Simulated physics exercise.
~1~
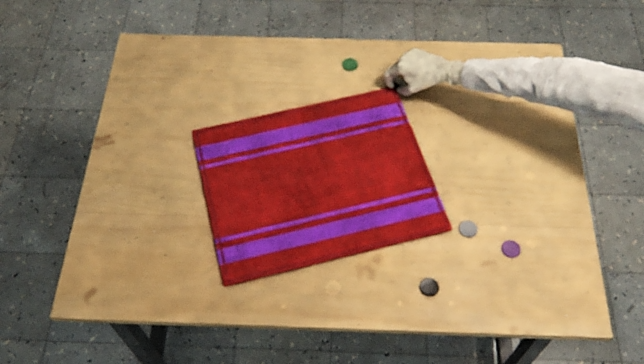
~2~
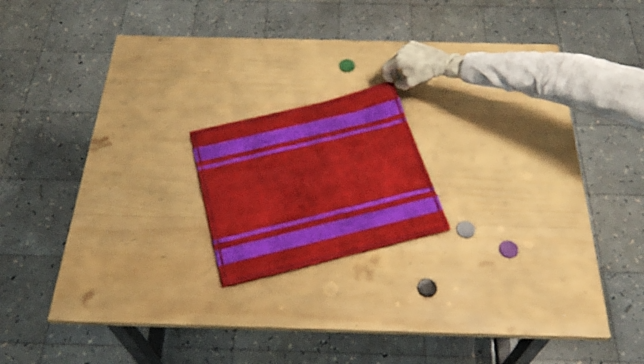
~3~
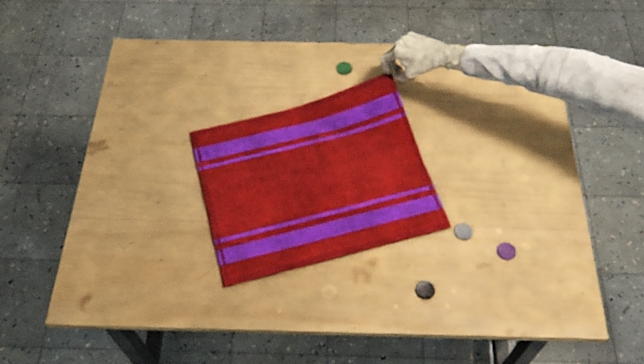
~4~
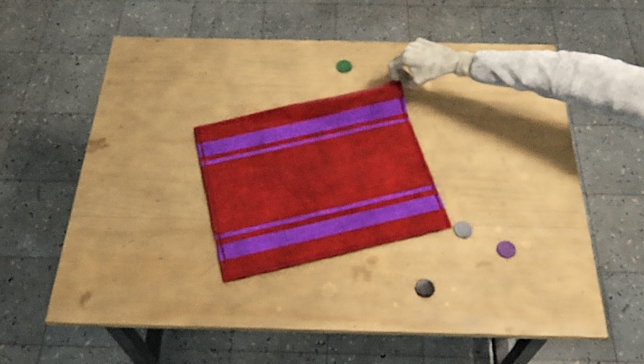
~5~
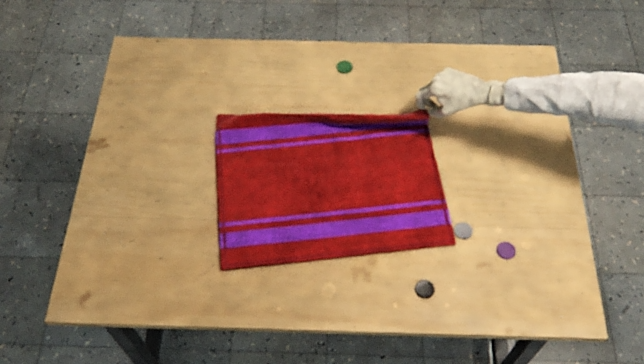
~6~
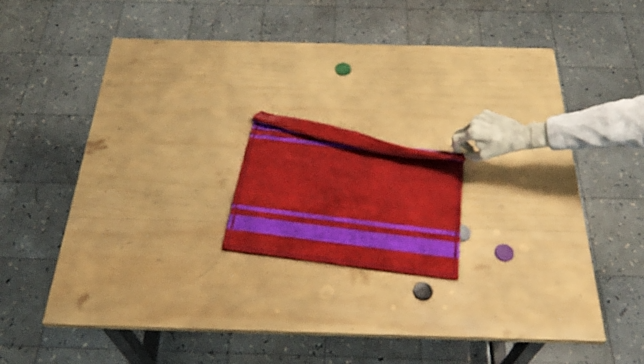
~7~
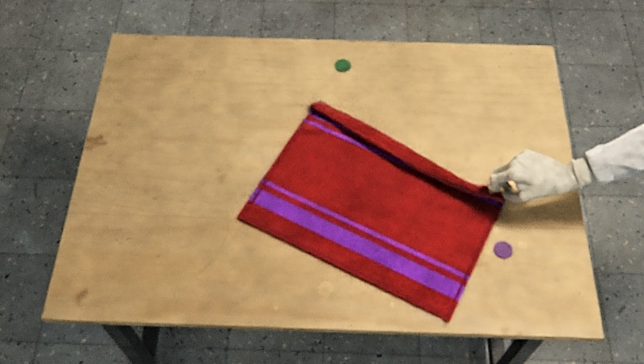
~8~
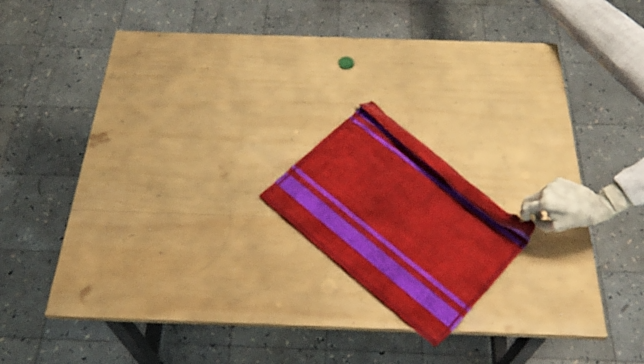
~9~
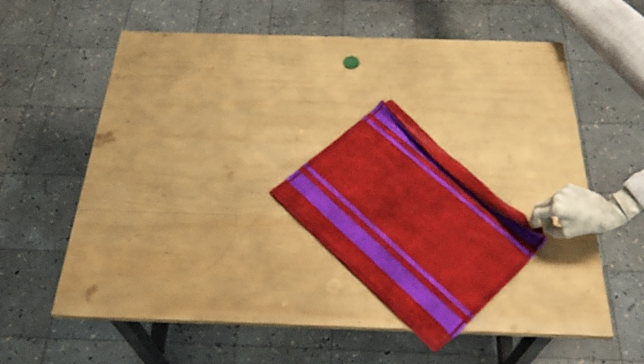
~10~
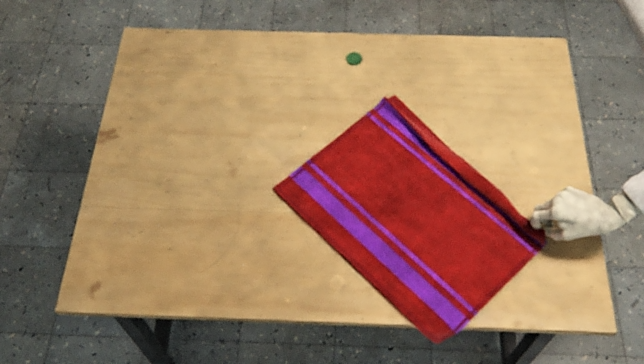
A hand drags a red and purple cloth rightward, covering three discs but not the green one.
